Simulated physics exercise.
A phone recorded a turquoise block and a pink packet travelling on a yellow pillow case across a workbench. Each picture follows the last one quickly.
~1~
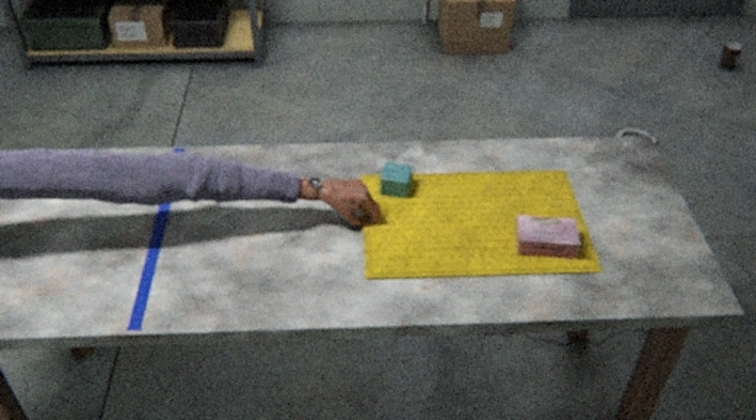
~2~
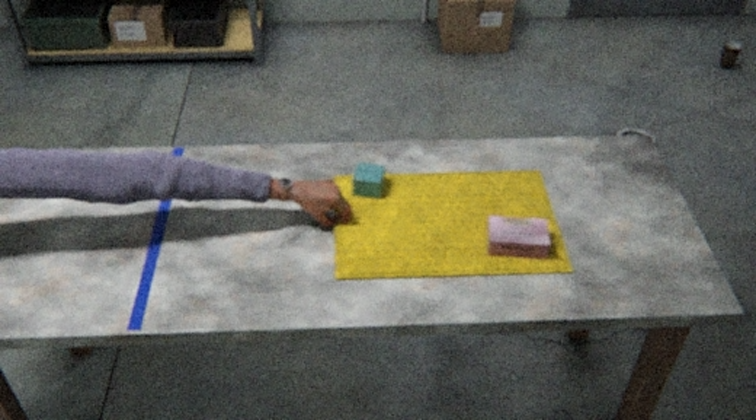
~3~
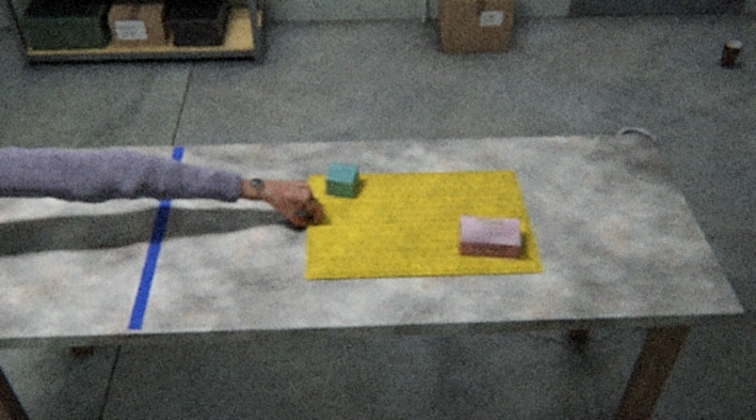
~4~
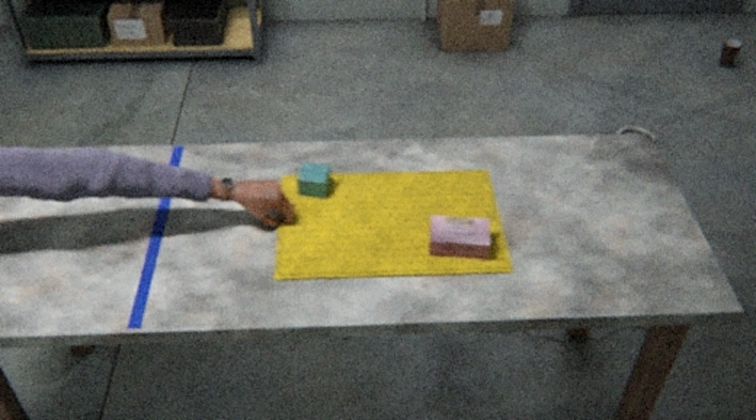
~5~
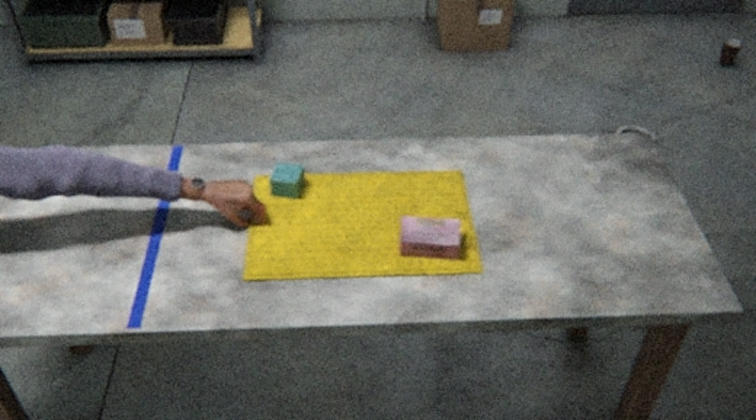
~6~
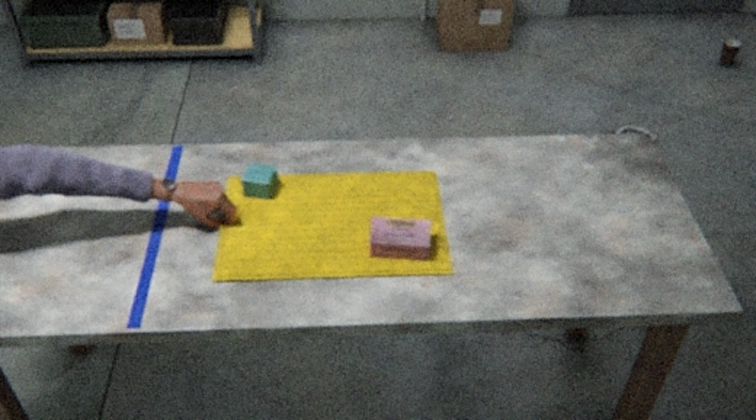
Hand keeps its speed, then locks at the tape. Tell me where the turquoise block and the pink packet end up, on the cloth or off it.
The turquoise block ends up off the cloth; the pink packet ends up on the cloth.
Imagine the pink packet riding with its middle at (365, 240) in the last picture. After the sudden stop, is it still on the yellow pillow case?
It is still on the cloth.
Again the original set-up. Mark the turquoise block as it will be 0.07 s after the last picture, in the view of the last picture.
Close to (222, 182).
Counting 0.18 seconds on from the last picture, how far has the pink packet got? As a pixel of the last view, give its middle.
Near pixel (298, 242).
Then, 0.07 s on from there, hem short of the tape; turquoise block on the cloth near (222, 182); pink packet on the cloth near (359, 240).
Then, 0.18 s on from there, hem at the tape; turquoise block ahead of the hem near (166, 184); pink packet on the cloth near (298, 242).
In the end, hem at the tape; turquoise block ahead of the hem near (97, 186); pink packet on the cloth near (217, 244). The turquoise block shoots off the front and the pink packet remains aboard.
